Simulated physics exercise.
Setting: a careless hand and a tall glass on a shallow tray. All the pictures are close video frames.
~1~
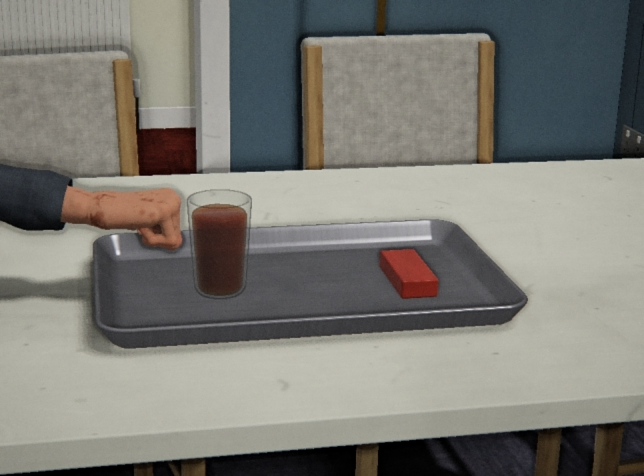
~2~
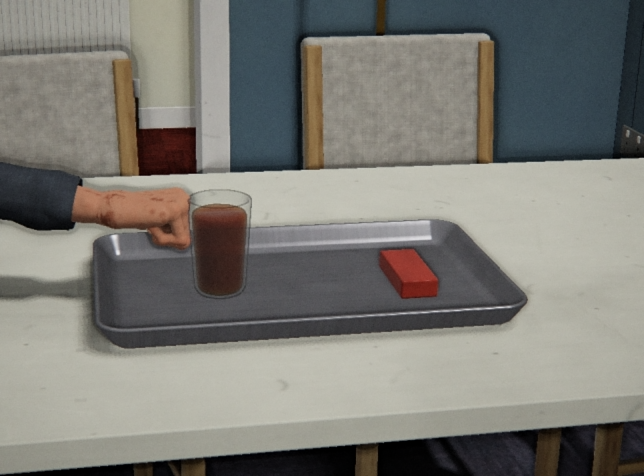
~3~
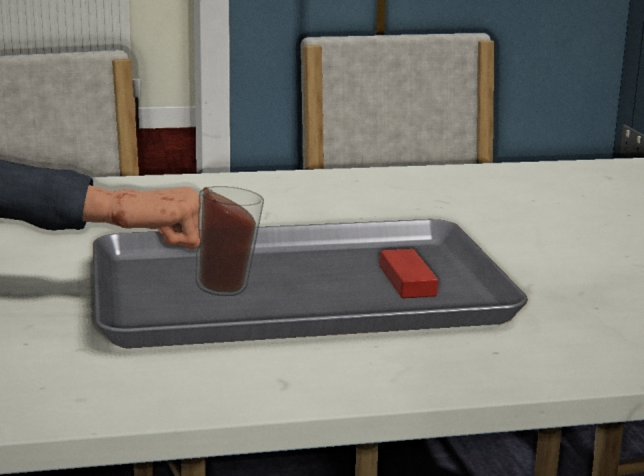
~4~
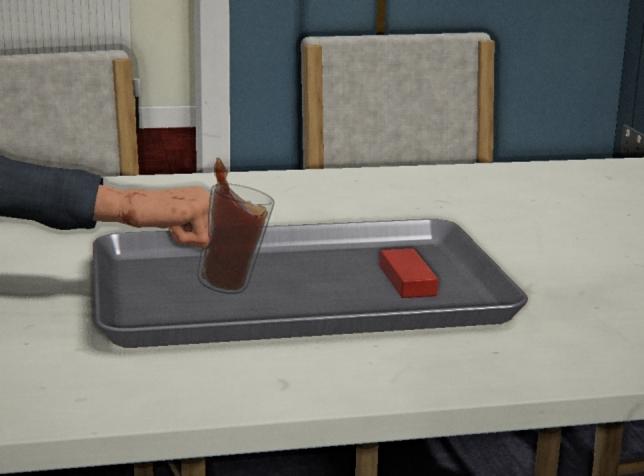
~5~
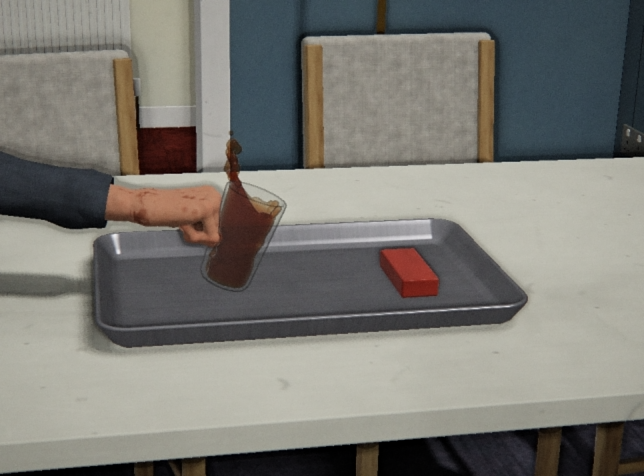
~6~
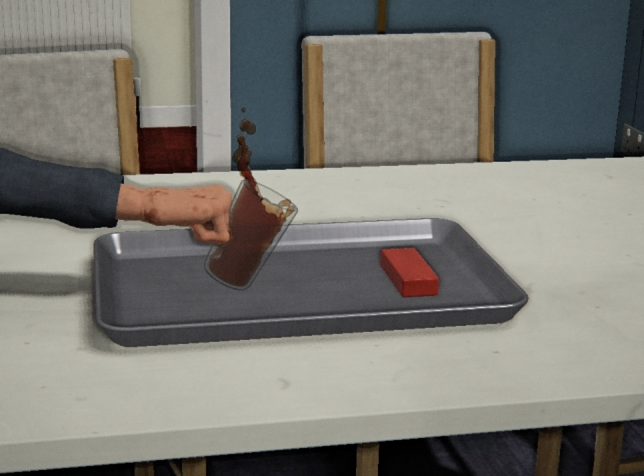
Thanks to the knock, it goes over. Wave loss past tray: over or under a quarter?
Over three quarters of the liquid stays on the tray.
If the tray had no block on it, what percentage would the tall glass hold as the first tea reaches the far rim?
About 55 per cent.
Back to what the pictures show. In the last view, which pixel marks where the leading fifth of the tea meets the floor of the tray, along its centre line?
At about (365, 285).
A moment on, the tall glass lies on its side and 71 per cent is in the glass, 17 on the tray and 12 above or beyond its rim.
Next, the tall glass lies on its side and 35 per cent is in the glass, 48 on the tray and 17 above or beyond its rim.
Then the tall glass lies on its side and 22 per cent is in the glass, 59 on the tray and 20 above or beyond its rim.
Later the tall glass lies on its side and 12 per cent is in the glass, 74 on the tray and 14 above or beyond its rim.
At rest 86 per cent is held by tray and glass, 14 is off the tray.
